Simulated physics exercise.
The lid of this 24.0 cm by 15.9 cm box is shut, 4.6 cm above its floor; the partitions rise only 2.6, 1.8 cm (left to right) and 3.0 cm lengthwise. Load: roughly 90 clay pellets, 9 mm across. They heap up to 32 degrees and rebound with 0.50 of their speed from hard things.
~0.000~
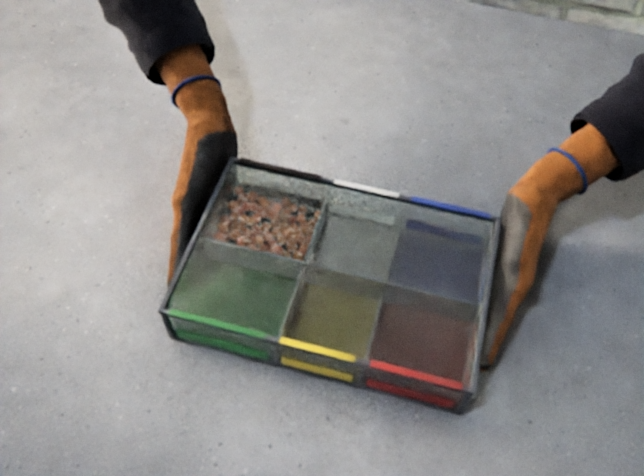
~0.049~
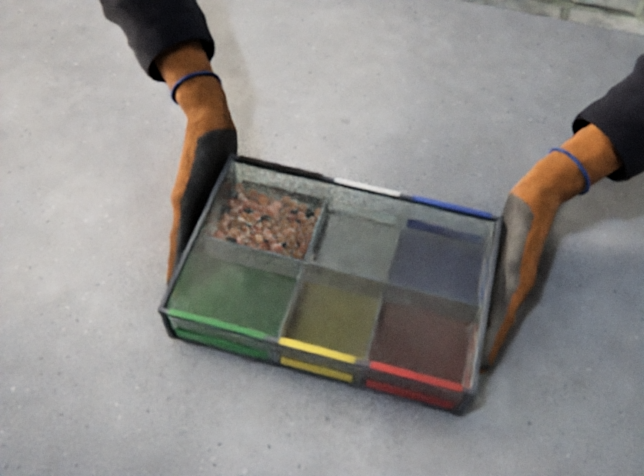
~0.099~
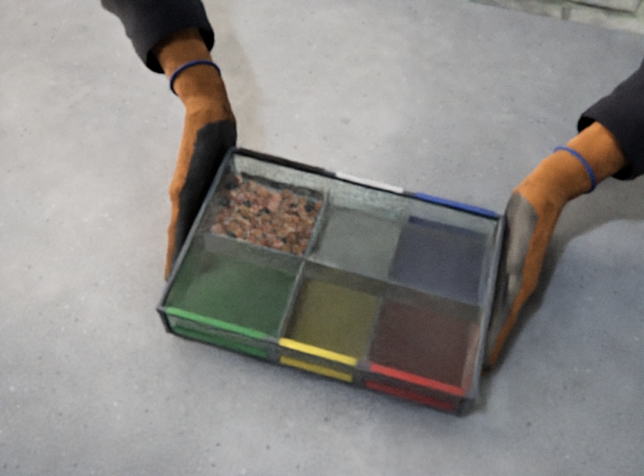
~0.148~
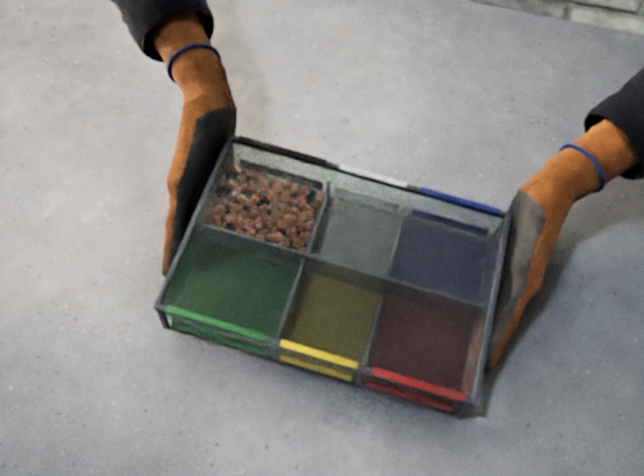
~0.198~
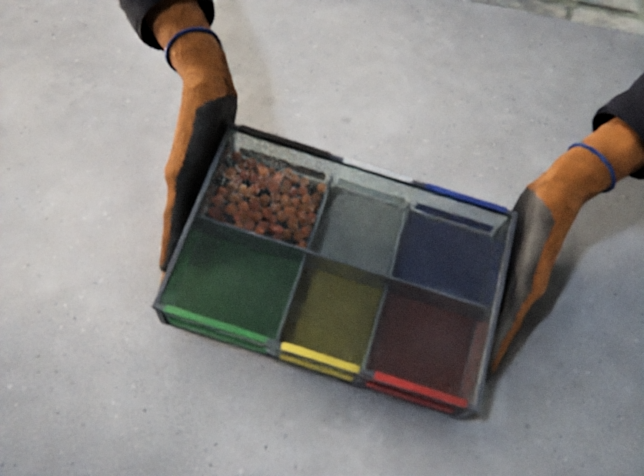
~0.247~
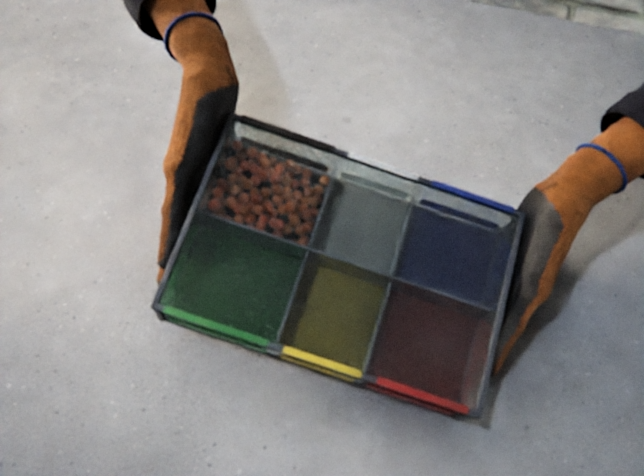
On a grey concrete floor, two hands in orange and black gloves hold a shut, clear-lidded box with six coloured compartments, reddish-brown pellets filling the black one at back left. The hands slowly tilt the box, raising its back edge, with the right front corner lowest, while the pellets stay in that compartment.
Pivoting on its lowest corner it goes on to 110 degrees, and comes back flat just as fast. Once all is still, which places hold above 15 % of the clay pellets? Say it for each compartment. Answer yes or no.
Red: Yes, blue: No, green: No, yellow: No, white: No, black: Yes.
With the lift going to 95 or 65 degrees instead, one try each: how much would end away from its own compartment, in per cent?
Some 50 and 10 per cent.
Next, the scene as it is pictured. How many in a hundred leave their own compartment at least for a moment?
Some 50 per cent.
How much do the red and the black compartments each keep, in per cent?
Red 35; black 50.
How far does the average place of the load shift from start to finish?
Roughly 10.5 cm.
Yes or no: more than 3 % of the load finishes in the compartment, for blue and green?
Blue no; green yes.
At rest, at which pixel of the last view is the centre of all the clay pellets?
Around (297, 268).
After 1.34 s, tilt 110 degrees; red 5 %, green 5 %, yellow 5 %, white 5 %, black 70 %.
After 2.06 s, tilt 50 degrees; red 35 %, green 10 %, black 55 %.
Then, at 2.82 s, tilt 0 degrees; red 35 %, green 10 %, black 50 %.
By 3.3 s all is still; red 35 %, blue 0 %, green 10 %, yellow 0 %, white 0 %, black 50 %.
